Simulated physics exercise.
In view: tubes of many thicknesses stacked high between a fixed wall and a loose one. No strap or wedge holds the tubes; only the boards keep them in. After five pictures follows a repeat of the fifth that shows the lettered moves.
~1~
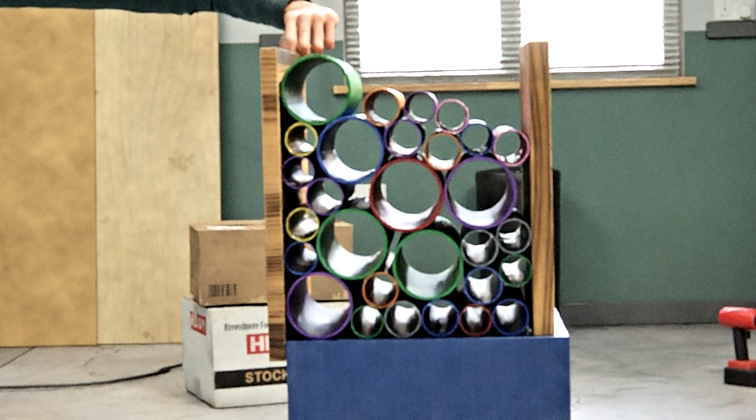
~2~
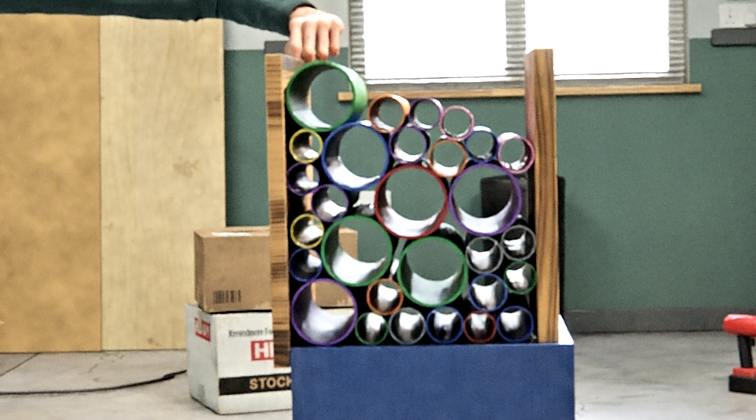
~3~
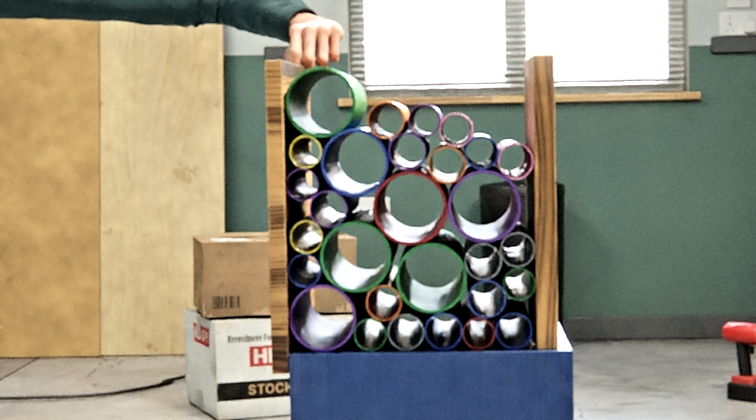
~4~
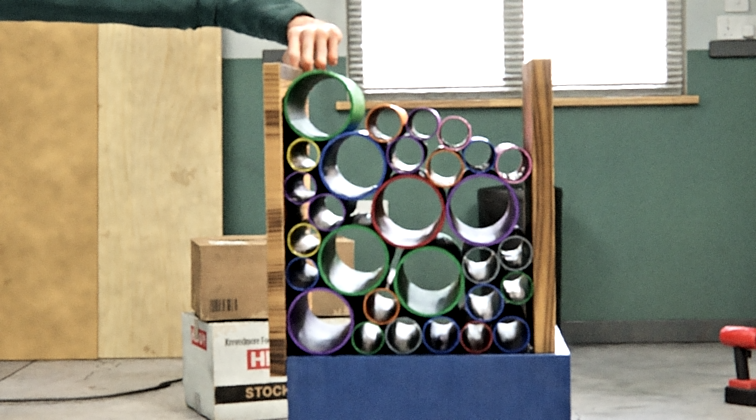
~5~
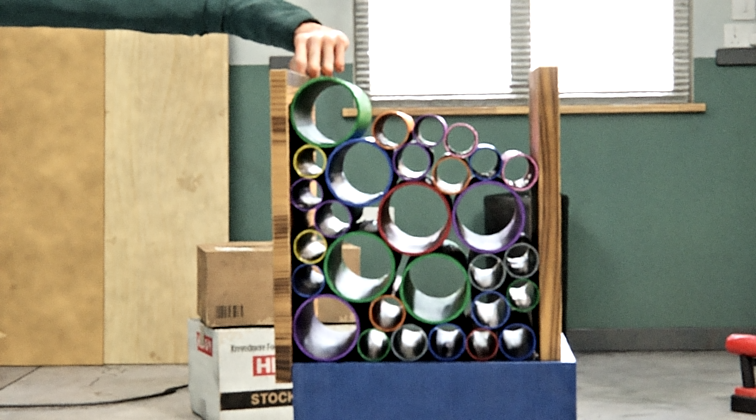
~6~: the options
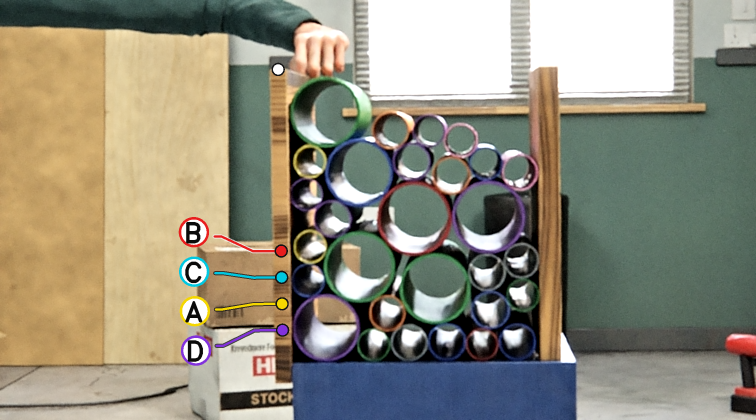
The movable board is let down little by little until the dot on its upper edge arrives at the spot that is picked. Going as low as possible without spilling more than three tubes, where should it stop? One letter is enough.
No lower than B.
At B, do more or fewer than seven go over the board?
Fewer than seven.
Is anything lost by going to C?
Yes, at C.
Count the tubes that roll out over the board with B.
At B the number is three.
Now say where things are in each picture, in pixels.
The first picture shows a purple tube (319, 305); a blue tube (511, 317); a blue tube (301, 258).
The second picture shows a blue tube (306, 264); a purple tube (329, 203).
The third picture shows a purple tube (302, 185); a pink tube (516, 161).
The fourth picture shows side board (290, 212); a purple tube (320, 321).
The fifth picture shows a blue tube (518, 342); a blue tube (309, 280); a purple tube (333, 219).
On the marked copy, A at (282, 304); B at (281, 251); C at (282, 278); D at (283, 330); the white dot at (278, 70).
Taking B. A third of the way, top of the board (289, 147).
Two thirds of the way, top of the board (290, 234).
When it is over, top of the board (290, 250), three out over the board.
As for the rest, A more than three out over the board; C more than three out over the board; D more than three out over the board.
